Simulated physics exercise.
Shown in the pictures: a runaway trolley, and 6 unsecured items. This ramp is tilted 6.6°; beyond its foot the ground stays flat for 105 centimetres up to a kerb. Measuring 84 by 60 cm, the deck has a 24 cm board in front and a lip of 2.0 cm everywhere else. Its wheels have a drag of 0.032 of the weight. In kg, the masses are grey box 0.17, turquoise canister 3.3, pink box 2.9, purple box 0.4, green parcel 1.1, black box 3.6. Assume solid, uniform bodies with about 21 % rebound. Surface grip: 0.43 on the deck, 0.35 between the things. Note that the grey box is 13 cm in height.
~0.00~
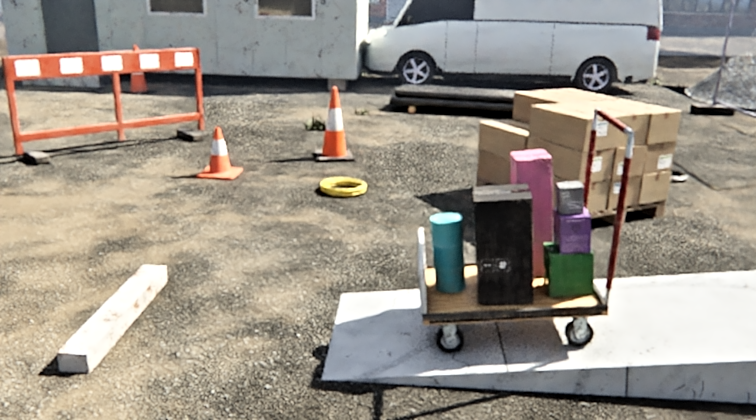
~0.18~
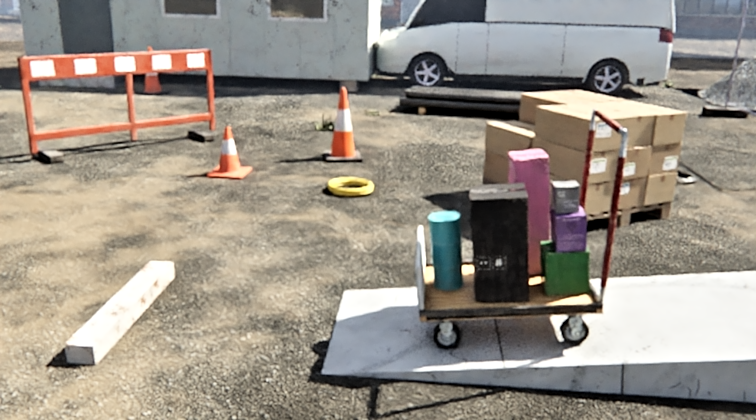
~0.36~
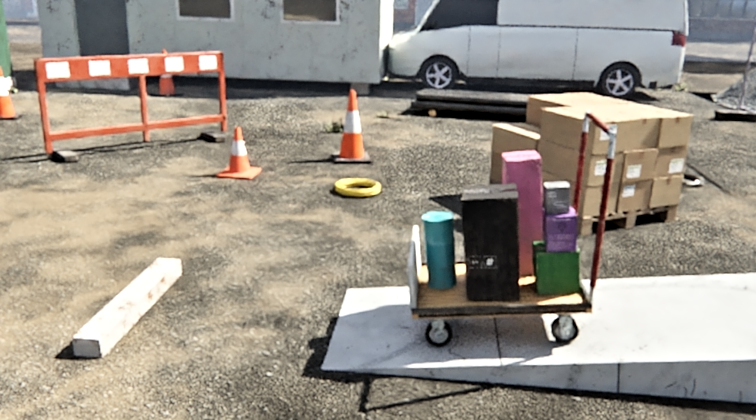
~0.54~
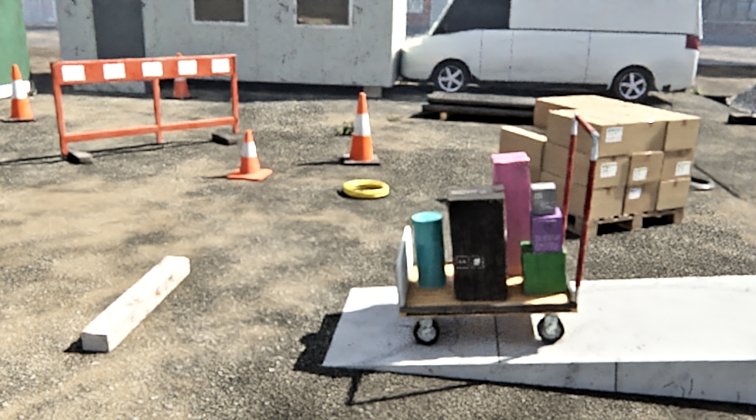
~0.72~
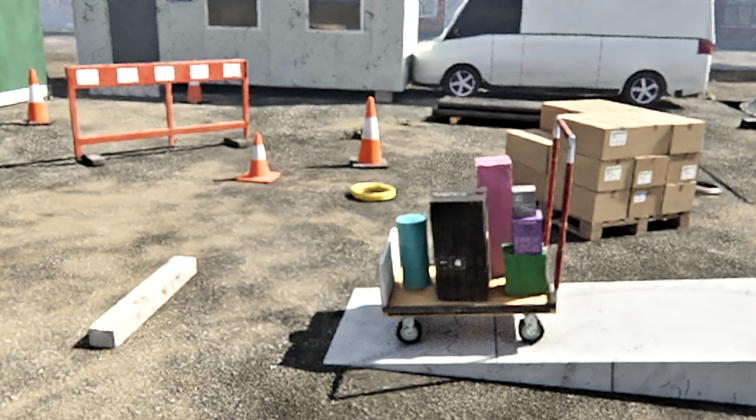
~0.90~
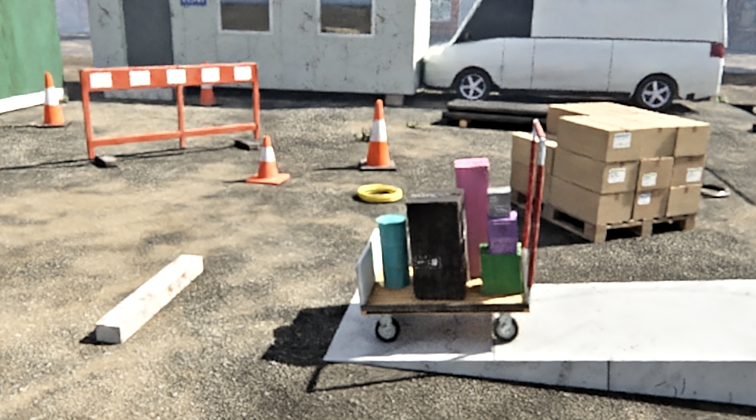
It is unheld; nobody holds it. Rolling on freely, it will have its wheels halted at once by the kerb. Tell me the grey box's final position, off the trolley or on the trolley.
It finishes on the trolley.
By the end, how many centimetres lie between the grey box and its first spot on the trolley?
Roughly 16 cm.
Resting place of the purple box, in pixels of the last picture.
Around (247, 232).
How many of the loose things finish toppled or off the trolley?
I make it 1.
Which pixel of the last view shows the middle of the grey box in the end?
At roughly (239, 203).
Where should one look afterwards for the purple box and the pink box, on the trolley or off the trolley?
The purple box is kept in bounds, the pink box is not kept in bounds.
Around 2.00 s, kerb 16 cm ahead.
Around 2.40 s, trolley at the kerb; grey box shifted 15 cm near (241, 203); pink box tipped 16° against what carries it; purple box shifted 12 cm.
Around 3.30 s, trolley at the kerb; pink box now off the trolley; grey box shifted 16 cm near (239, 203); purple box shifted 12 cm.
Finally (3.8 s), off the trolley, pink box; not toppled but over 10 cm from the start, grey box and purple box; the other 3 still in place (within 10 cm). Final places as that camera would see them, grey box near (239, 203).
